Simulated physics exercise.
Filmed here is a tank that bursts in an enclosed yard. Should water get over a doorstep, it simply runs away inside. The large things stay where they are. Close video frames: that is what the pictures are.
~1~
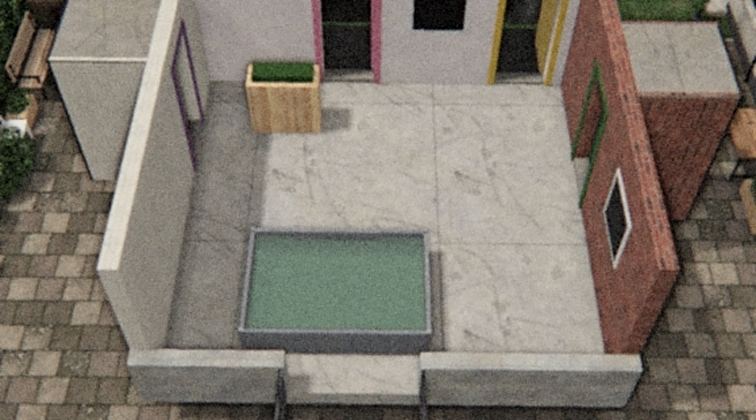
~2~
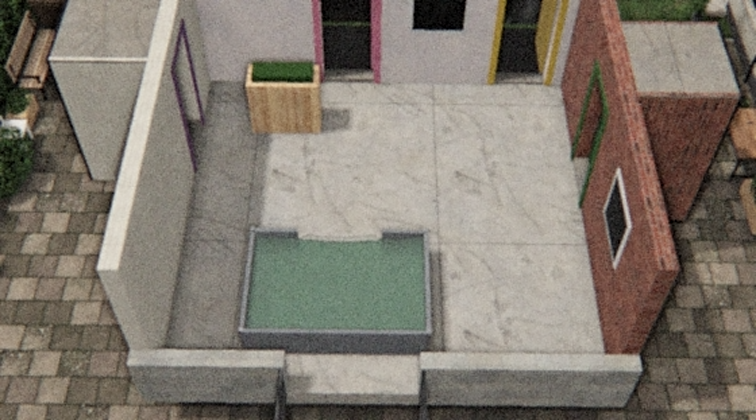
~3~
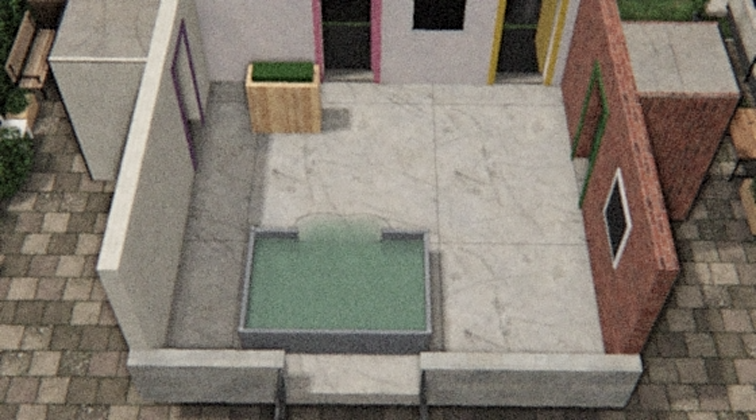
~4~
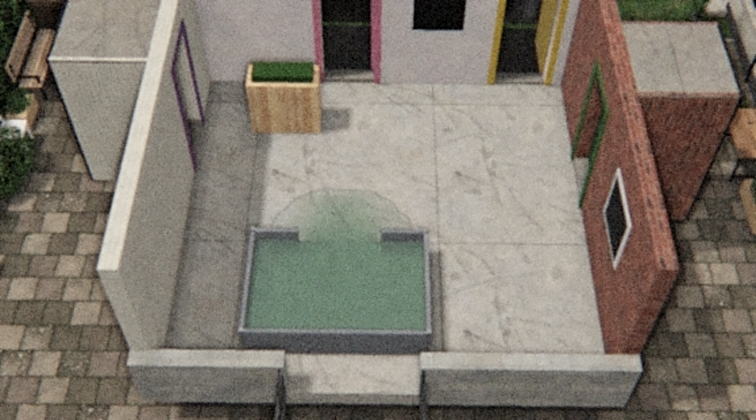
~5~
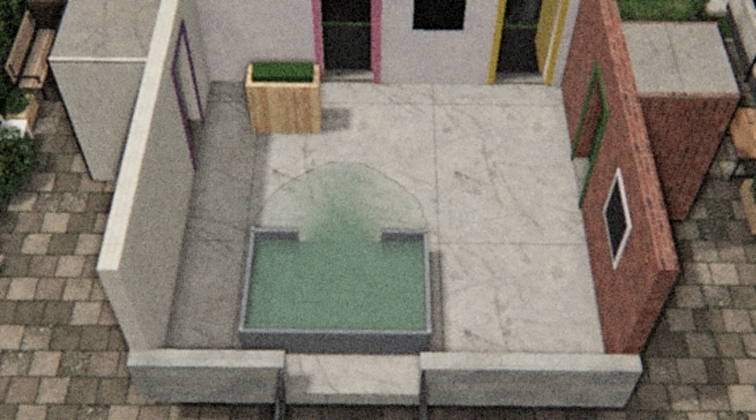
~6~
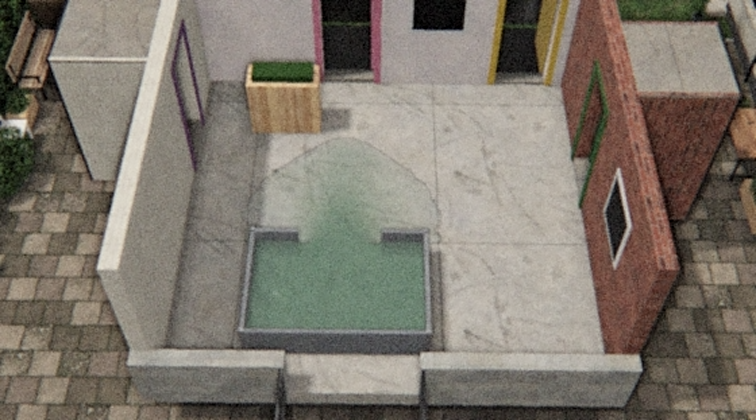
An enclosed yard with pale stone paving, ringed by brown-grey cobbles, is seen from high above by a camera that stays still. A grey-rimmed open tank of green water sits near the low front wall, with a wooden planter behind it, a red brick wall at right, and purple, pink, yellow and green door surrounds. The tank's far side opens, and water pours out, fanning across the paving away from the viewer.
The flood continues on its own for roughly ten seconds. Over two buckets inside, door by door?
Door by door: The yellow door over; the purple door not over; the green door not over; the pink door over.
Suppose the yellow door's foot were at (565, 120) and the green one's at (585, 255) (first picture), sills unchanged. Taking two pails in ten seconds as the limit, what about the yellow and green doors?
Put simply, the yellow door tops the mark and the green door comes up short.
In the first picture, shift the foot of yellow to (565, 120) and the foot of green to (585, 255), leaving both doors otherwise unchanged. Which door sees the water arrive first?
Result: The pink one.
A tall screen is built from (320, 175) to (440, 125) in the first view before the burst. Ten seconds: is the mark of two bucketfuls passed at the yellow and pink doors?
My answer: Yellow rises above the limit, pink falls below the limit.
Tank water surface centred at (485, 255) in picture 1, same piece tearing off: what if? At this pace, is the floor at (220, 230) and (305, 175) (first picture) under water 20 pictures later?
In order: Not reached and not reached.
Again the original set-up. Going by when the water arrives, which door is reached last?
I say the green door.
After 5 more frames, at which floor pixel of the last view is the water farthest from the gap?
My estimate: Roughly (393, 86).
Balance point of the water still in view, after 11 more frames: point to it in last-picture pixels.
The spot I would choose is (340, 235).
A moment on, water covers 30 % of the floor; the yellow door not reached, the purple door not reached, the green door not reached, the pink door wet at the sill, nothing in.
Next, water covers 40 % of the floor; the yellow door not reached, the purple door wet at the sill, nothing in, the green door not reached, the pink door over two buckets in.
Then, water covers 50 % of the floor; the yellow door under two buckets in, the purple door under two buckets in, the green door not reached, the pink door far over two buckets in.
Later, water covers 75 % of the floor; the yellow door over two buckets in, the purple door under two buckets in, the green door wet at the sill, nothing in, the pink door far over two buckets in.
In the end, water covers 95 % of the floor; the yellow door over two buckets in, the purple door under two buckets in, the green door wet at the sill, nothing in, the pink door far over two buckets in.
